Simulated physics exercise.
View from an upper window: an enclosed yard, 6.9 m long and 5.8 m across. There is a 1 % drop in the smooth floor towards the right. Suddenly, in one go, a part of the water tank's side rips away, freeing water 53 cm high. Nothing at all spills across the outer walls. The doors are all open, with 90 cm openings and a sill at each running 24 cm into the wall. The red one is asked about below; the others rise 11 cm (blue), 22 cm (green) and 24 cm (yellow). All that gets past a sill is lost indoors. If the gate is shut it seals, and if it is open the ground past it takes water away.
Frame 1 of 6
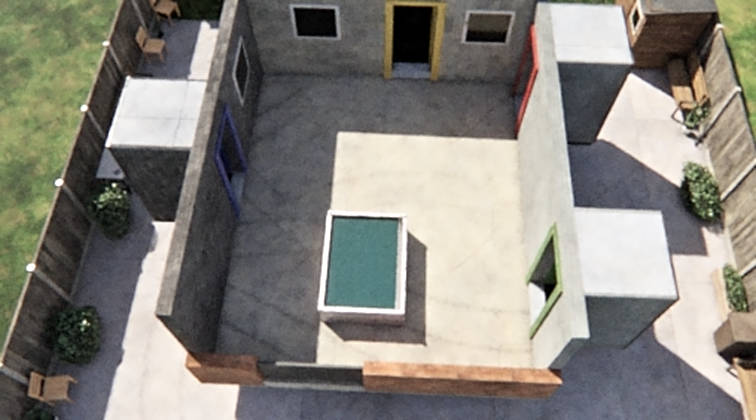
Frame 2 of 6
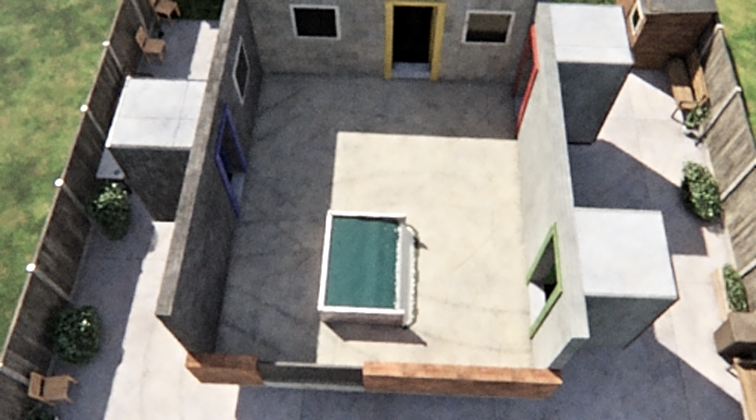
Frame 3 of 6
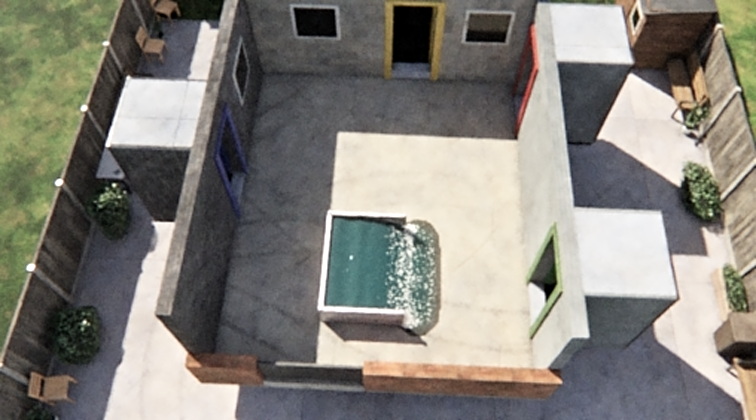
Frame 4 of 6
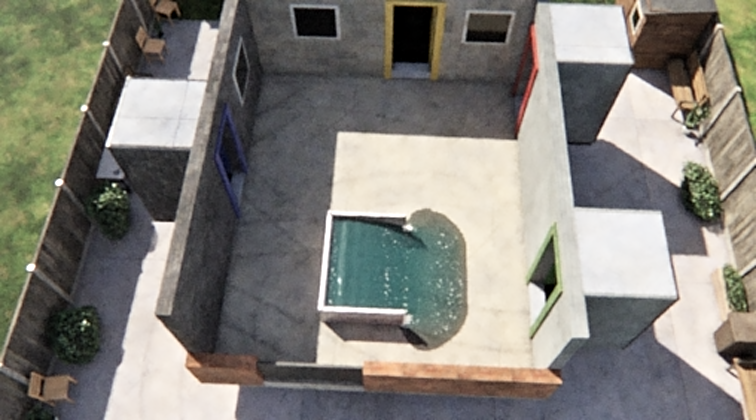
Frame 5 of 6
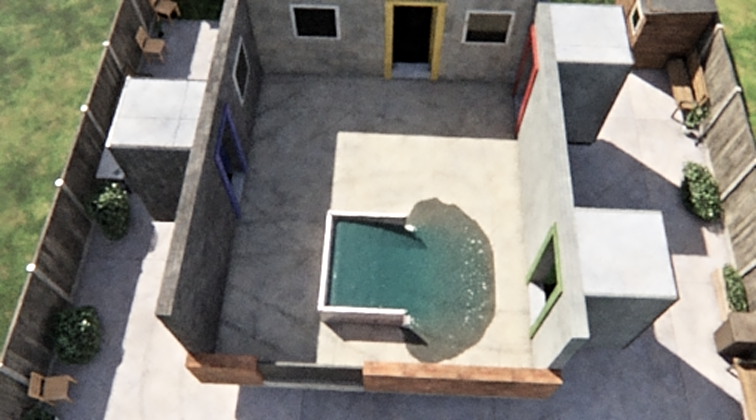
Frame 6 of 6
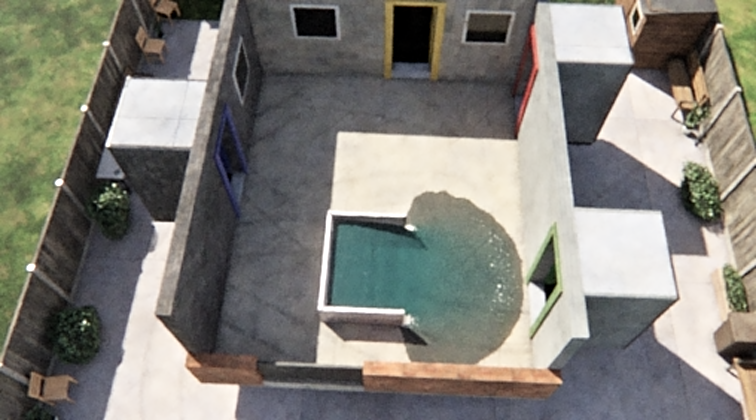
Water bursts from the right side of a white-rimmed tank, dark green inside, as that side rips away in a walled grey yard seen from high above. Around it stand a yellow-framed doorway at the back, a blue one on the left, and red and green ones on the right. The foaming water fans rightward across the pale floor in a widening, rounded sheet, while the view stays still.
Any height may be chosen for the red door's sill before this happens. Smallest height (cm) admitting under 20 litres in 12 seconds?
Roughly 6.5 cm.
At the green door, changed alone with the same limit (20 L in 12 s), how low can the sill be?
The green door needs around 24 cm.
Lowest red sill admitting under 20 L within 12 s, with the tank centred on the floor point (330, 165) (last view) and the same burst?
It must be around 14.5 cm tall.
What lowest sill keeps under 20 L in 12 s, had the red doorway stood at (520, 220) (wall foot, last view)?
It needs about 16 cm.
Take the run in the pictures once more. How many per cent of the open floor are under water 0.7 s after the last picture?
25 %.
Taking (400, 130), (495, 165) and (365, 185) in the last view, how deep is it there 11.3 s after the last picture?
In that order: 3, 5 and 4 cm.
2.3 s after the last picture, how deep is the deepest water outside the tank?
Around 23 centimetres.
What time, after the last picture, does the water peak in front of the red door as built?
At roughly 6.0 s.
Then, 0.7 s after the last picture water covers 25 % of the floor, deepest (34 cm) near (526, 279); it has not reached the red door.
Then, 2.3 s after the last picture water covers 35 % of the floor, deepest (23 cm) near (534, 381); 6 cm at the red door, 0 litres in over its 9 cm sill.
Then, 11.3 s after the last picture water covers 95 % of the floor, deepest (6 cm) near (504, 213); 6 cm at the red door, 4 litres in over its 9 cm sill.
At the red door as built, the water peaked near 10 cm, 5.9 s after the last picture.
Run again over the same 12 s with other heights there, 34 litres in over 5.5 cm, 12 litres over 7.5 cm. The limit of 20 litres is kept from about 6.5 cm up.
